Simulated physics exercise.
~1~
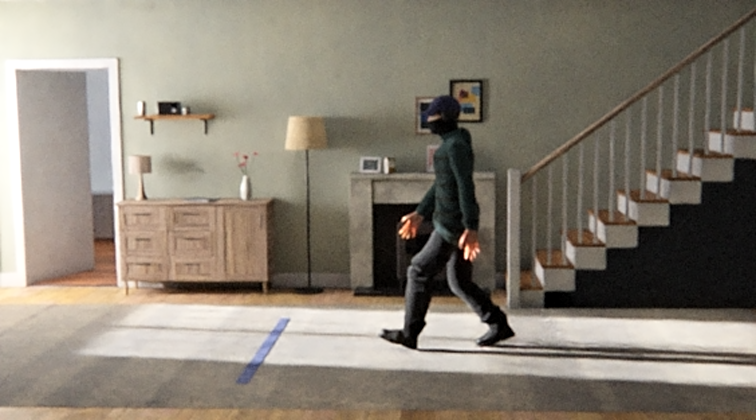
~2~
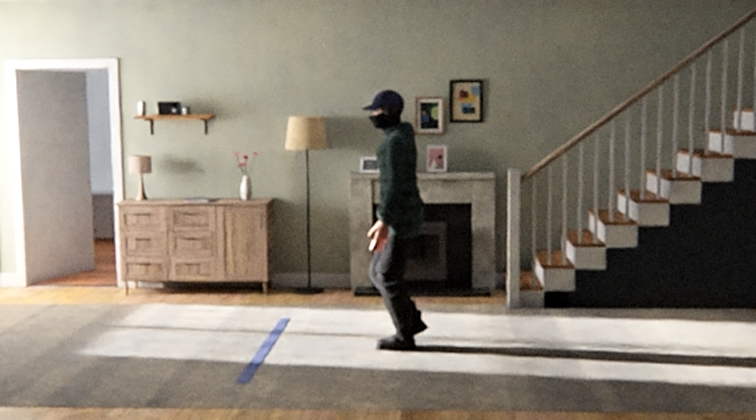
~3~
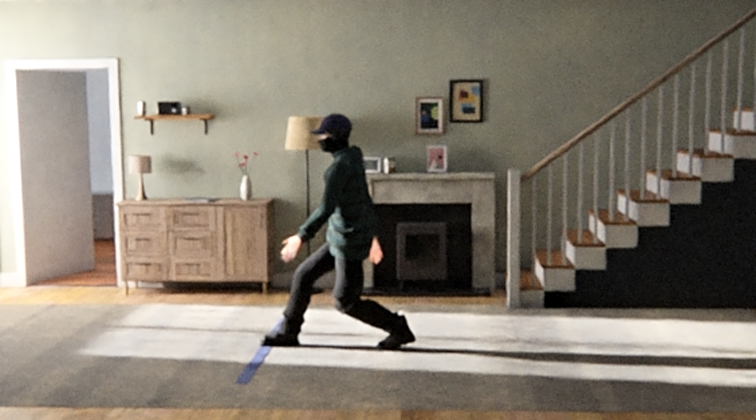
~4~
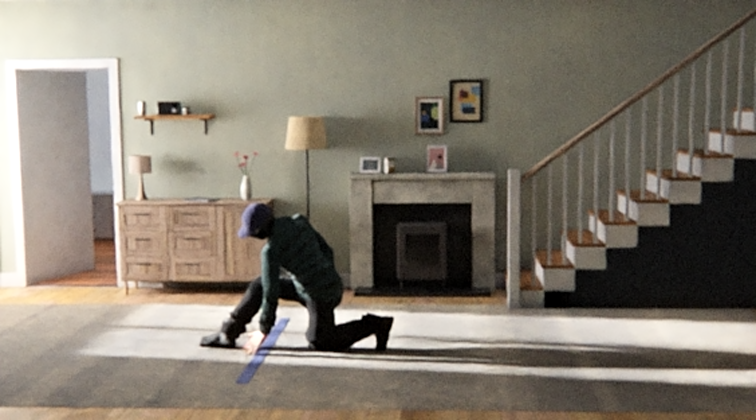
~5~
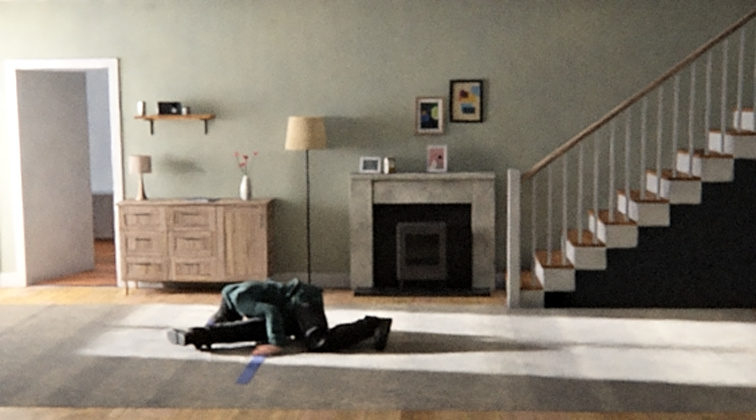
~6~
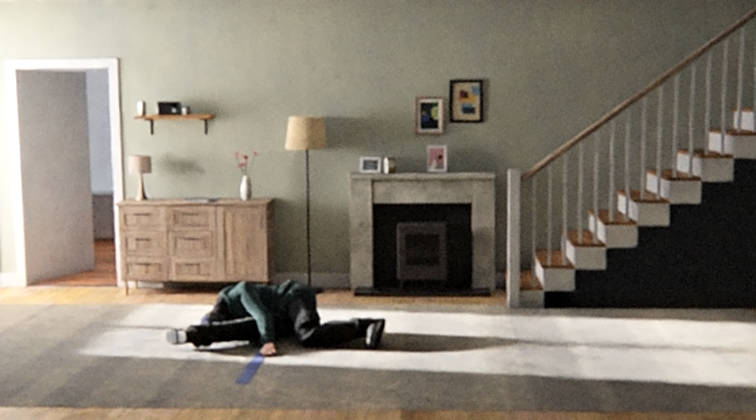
The video shows a masked visitor in a cap walking left across a sunlit living room towards a blue strip on the floor, then sinking to one knee and folding forward, ending slumped with head and chest past the strip and hips short of it.
